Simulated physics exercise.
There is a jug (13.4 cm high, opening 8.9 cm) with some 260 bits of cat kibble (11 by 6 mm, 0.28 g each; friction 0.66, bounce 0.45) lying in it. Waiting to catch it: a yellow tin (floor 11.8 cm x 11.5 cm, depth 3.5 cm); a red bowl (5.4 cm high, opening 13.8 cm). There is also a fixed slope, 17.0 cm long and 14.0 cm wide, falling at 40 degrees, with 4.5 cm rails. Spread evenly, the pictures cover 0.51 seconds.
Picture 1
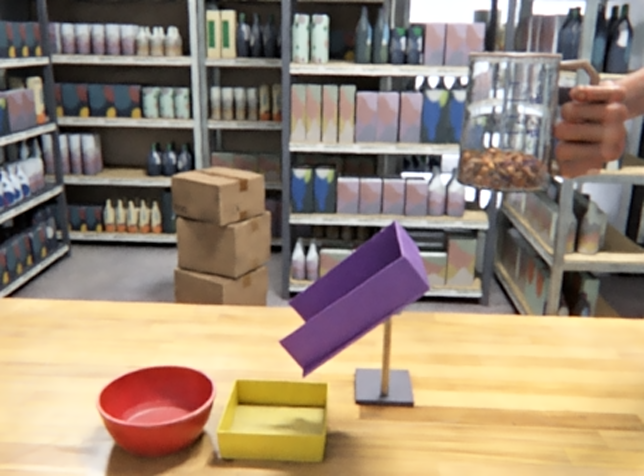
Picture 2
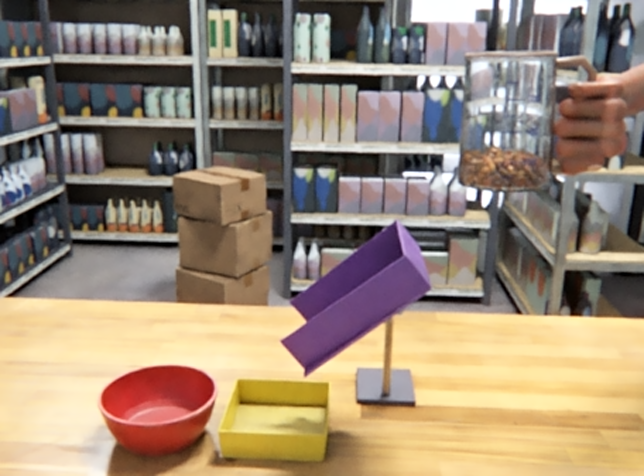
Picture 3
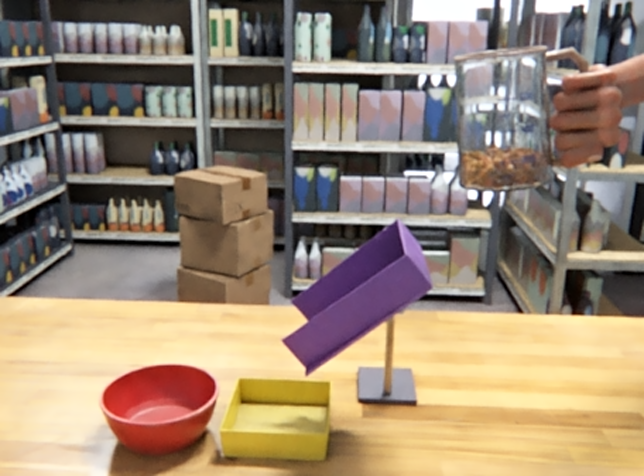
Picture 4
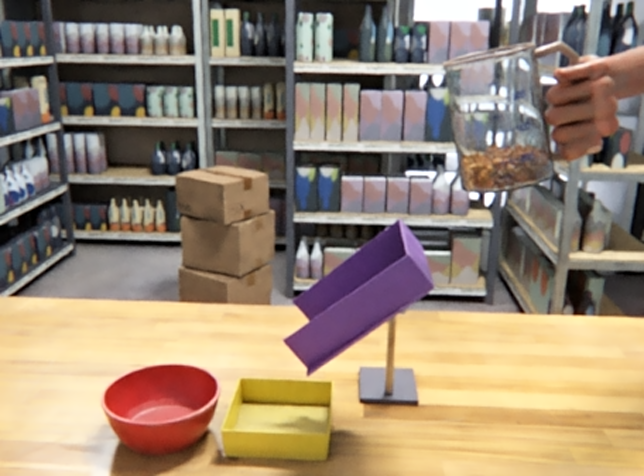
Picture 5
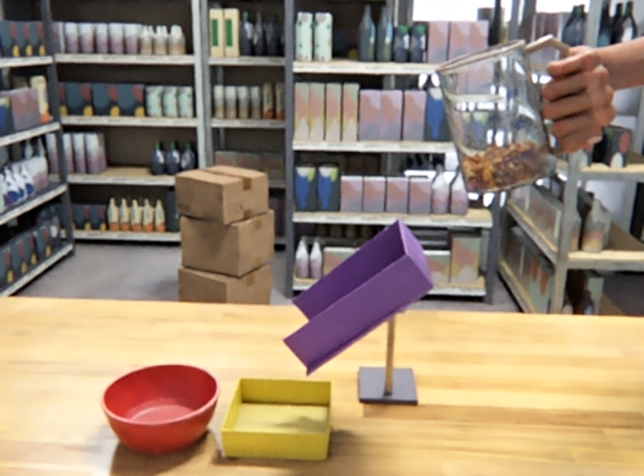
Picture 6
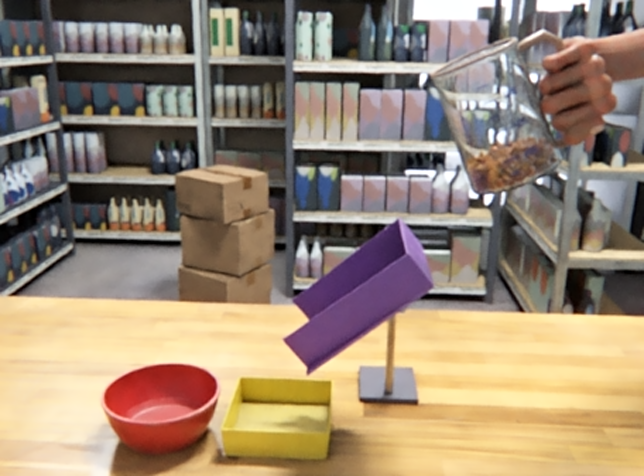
The clip shows a hand holding a clear jug of cat kibble above a wooden table with a purple chute, a yellow tin and a red bowl; the hand moves the jug slightly left and tilts it gradually leftward.
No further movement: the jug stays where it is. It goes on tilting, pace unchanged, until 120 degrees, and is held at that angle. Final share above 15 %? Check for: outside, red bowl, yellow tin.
Outside everything: Above, red bowl: Not above, yellow tin: Not above.
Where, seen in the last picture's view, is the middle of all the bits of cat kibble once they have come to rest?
Middle: Approx. (523, 438).
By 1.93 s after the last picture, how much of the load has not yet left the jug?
70 per cent.
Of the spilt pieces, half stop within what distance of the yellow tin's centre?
That comes to about 34 cm from the middle.
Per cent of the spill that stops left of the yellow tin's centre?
I'd estimate some 0 per cent.
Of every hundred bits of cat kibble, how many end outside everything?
I reckon around 95 per cent.
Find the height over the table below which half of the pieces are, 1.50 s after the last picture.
38 cm, give or take.
Then, 0.58 s after the last picture, tilt 57 degrees; jug 100 %; middle of all pieces near (530, 148).
Then, 1.06 s after the last picture, tilt 84 degrees; jug 100 %; middle of all pieces near (536, 135).
Then, 1.50 s after the last picture, tilt 108 degrees; jug 100 %; middle of all pieces near (529, 131).
Then, 1.93 s after the last picture, tilt 120 degrees; slope 25 %, jug 70 %; middle of all pieces near (486, 180).
In the end, slope 0 %, red bowl 0 %, yellow tin 5 %, jug 0 %, outside 95 %.
